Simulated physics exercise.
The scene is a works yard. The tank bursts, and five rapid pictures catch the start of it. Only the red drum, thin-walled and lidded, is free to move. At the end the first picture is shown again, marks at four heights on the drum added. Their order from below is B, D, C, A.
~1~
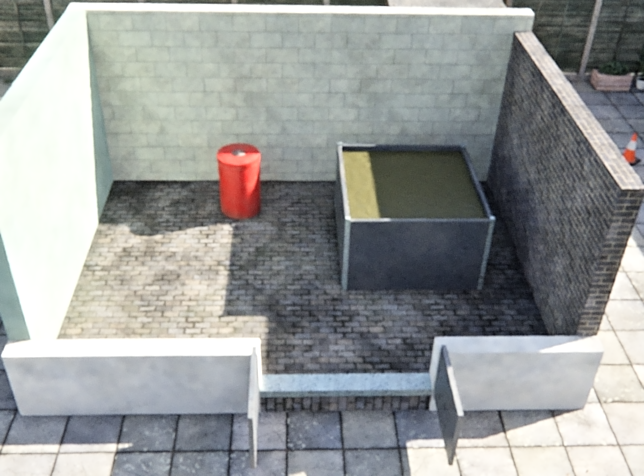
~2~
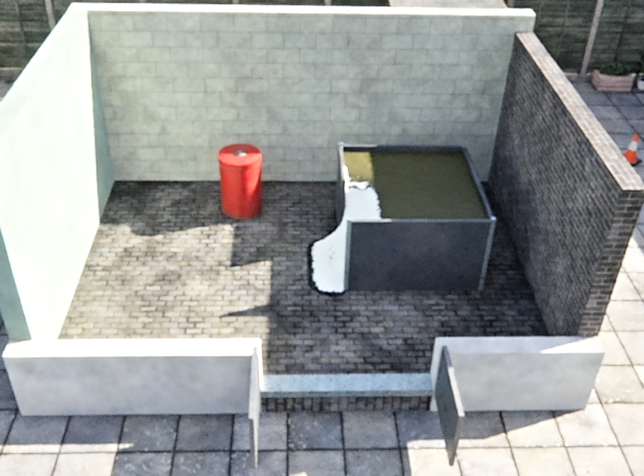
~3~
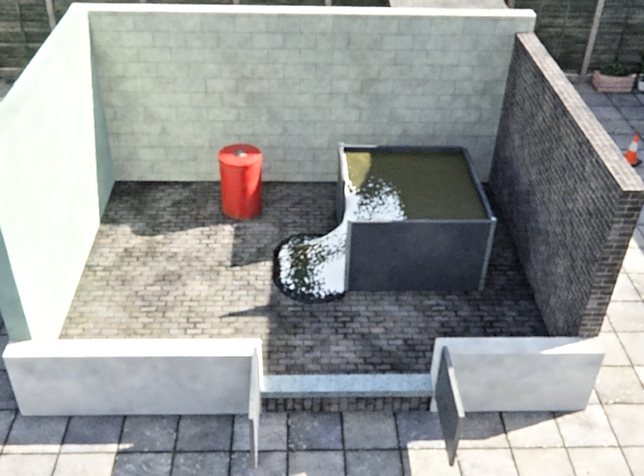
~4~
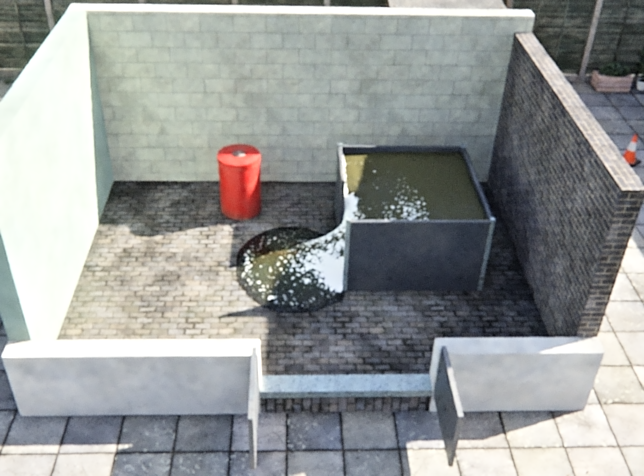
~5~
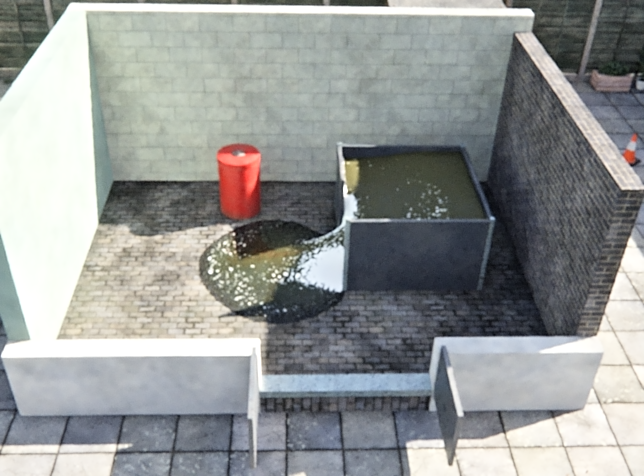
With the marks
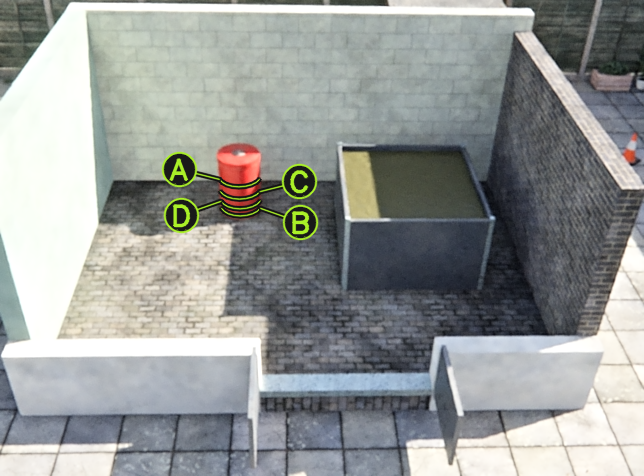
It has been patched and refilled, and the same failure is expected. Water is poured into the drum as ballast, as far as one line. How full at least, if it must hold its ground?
Use level C.
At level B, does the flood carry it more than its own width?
Yes, it does.
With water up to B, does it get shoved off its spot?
Yes.
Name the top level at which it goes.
D it is.
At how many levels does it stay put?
Two of them.
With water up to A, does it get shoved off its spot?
No, that is safe.
On the marked copy, A at (238, 186); B at (240, 215); C at (239, 199); D at (239, 208); from the bottom up B, D, C, A.
For level A, it does not move.
For level B, it is pushed about twice its own width away.
For level C, it does not move.
For level D, it is pushed about its own width away.
